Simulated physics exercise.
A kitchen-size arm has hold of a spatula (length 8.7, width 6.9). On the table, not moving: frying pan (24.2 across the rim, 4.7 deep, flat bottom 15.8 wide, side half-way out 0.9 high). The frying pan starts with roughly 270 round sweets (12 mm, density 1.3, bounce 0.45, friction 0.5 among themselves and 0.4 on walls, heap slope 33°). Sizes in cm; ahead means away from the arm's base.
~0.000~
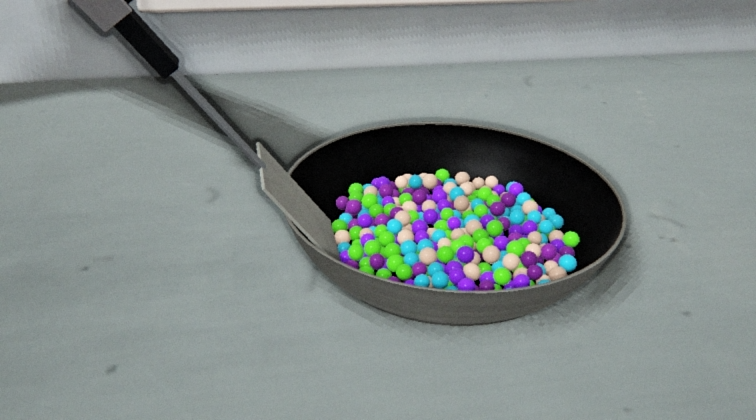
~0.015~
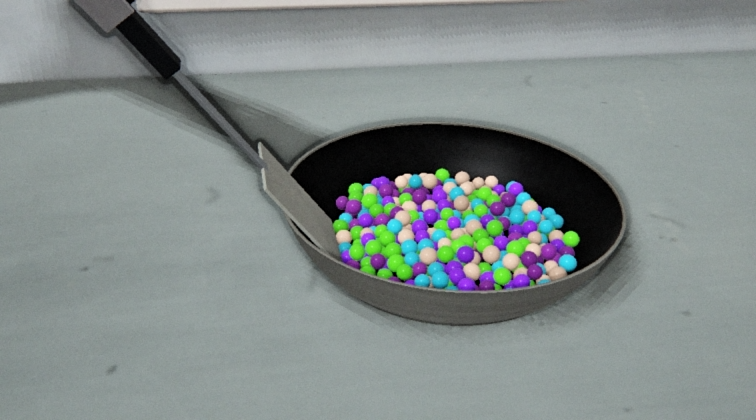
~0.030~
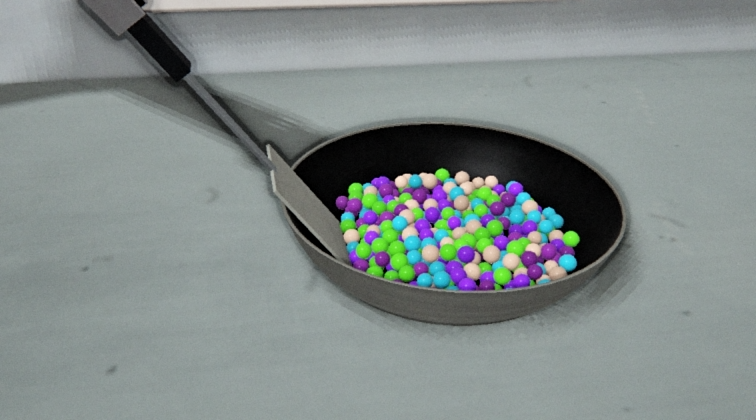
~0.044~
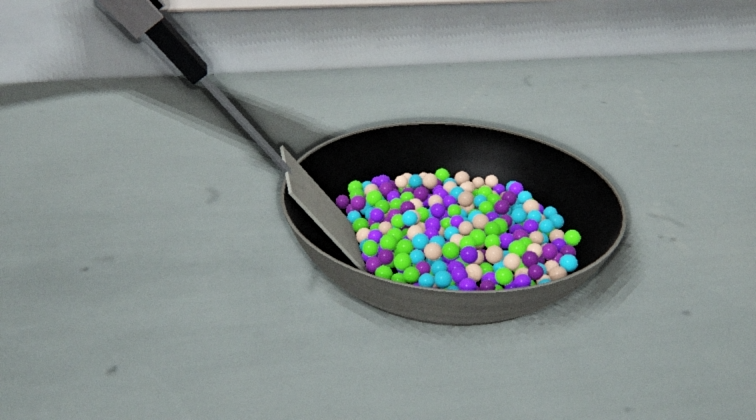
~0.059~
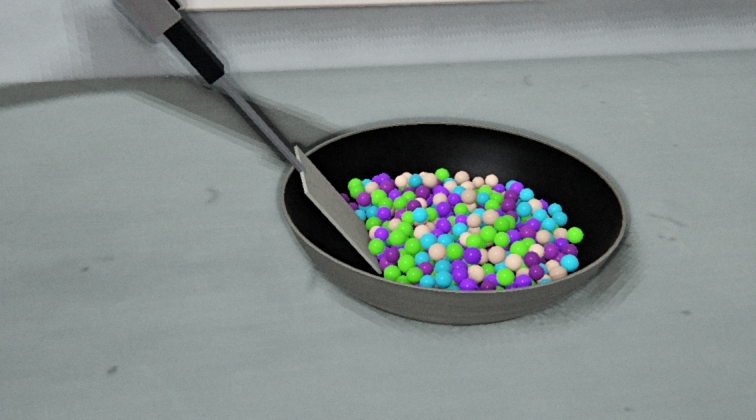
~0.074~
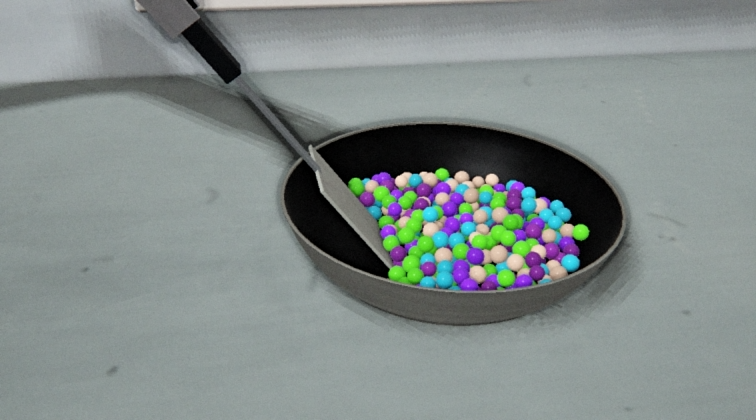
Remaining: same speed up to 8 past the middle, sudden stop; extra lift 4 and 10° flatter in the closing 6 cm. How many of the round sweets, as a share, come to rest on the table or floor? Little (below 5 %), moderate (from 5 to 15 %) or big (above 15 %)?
Share on the table or floor: Moderate (from 5 to 15 %).
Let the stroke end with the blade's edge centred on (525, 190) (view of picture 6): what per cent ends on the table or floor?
About 0 per cent.
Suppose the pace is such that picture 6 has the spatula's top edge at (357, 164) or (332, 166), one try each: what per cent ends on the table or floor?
About 15 and 10 per cent.
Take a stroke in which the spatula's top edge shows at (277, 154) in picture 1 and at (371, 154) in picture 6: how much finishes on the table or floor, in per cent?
About 10 per cent.
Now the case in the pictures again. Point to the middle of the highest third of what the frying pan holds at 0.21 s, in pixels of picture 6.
Around (529, 206).
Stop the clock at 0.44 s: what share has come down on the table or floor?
Roughly 8 per cent.
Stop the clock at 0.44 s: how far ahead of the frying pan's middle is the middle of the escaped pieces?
Some 18 cm.
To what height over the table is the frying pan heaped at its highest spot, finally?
Roughly 4.5 cm.
After 0.14 s, sloping 54°, highest piece 3 above the table; 266 in the frying pan.
After 0.21 s, sloping 50°, highest piece 5 above the table; 266 in the frying pan.
After 0.44 s, sloping 44°, highest piece 5 above the table; 247 in the frying pan, 19 on the table or floor.
After 1.49 s, sloping 44°, highest piece 4 above the table; 247 in the frying pan, 19 on the table or floor.
At rest, 247 in the frying pan, 19 on the table or floor. That is 7 % on the table or floor.
